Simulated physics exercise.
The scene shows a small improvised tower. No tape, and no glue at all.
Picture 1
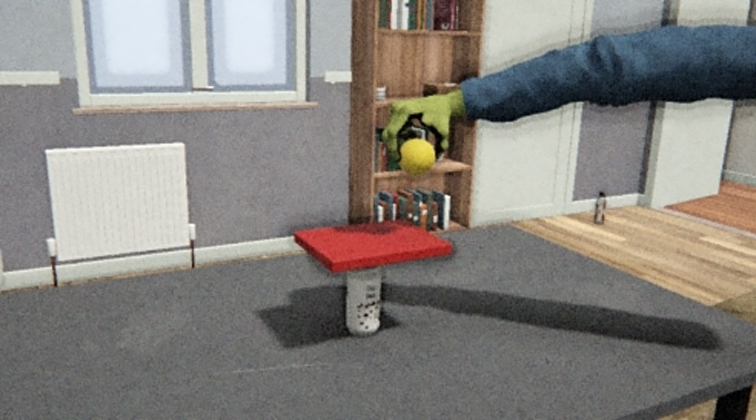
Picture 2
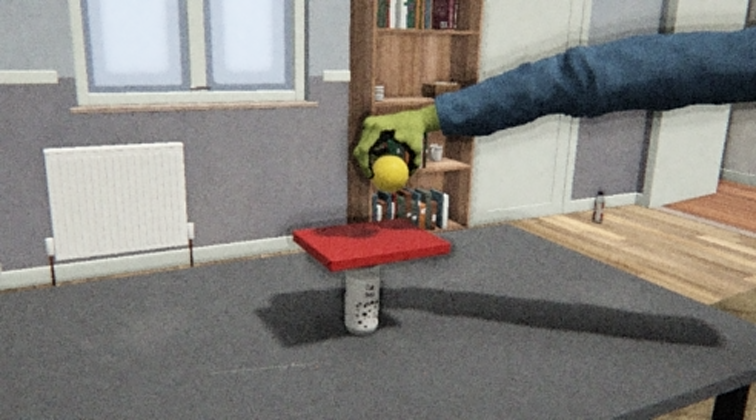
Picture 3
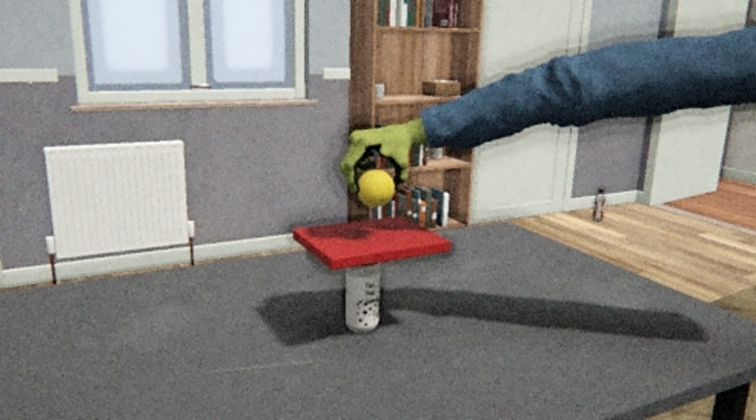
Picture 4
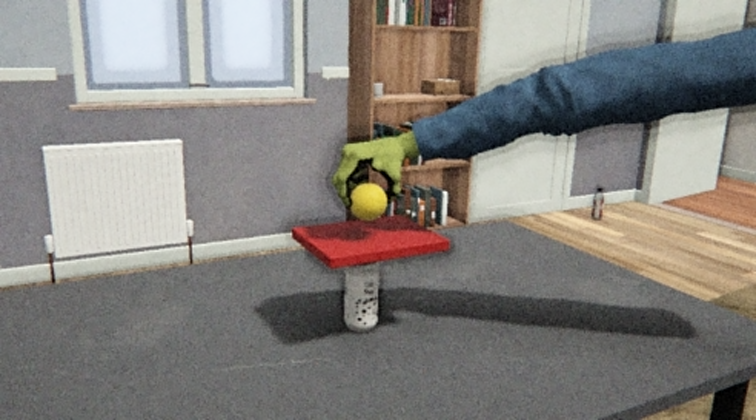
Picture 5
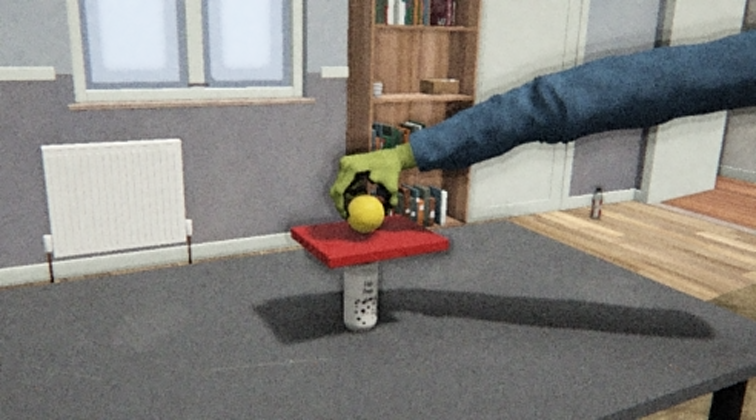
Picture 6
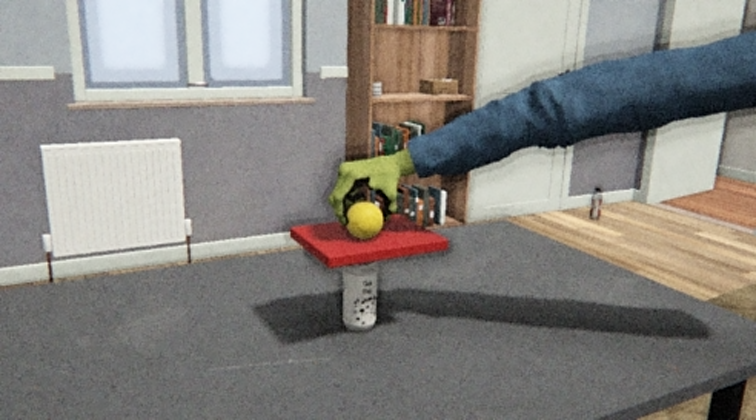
A green-gloved hand moves left and lowers a yellow lemon onto a red lid.
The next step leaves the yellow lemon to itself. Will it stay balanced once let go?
Stays standing.
Then, 0.80 s on from there, no change.
Then, 1.70 s on from there, yellow lemon resting near (364, 221).
In the end, all 3 unmoved. At the end, from the last picture's camera, yellow lemon near (364, 221). The stack keeps its balance.
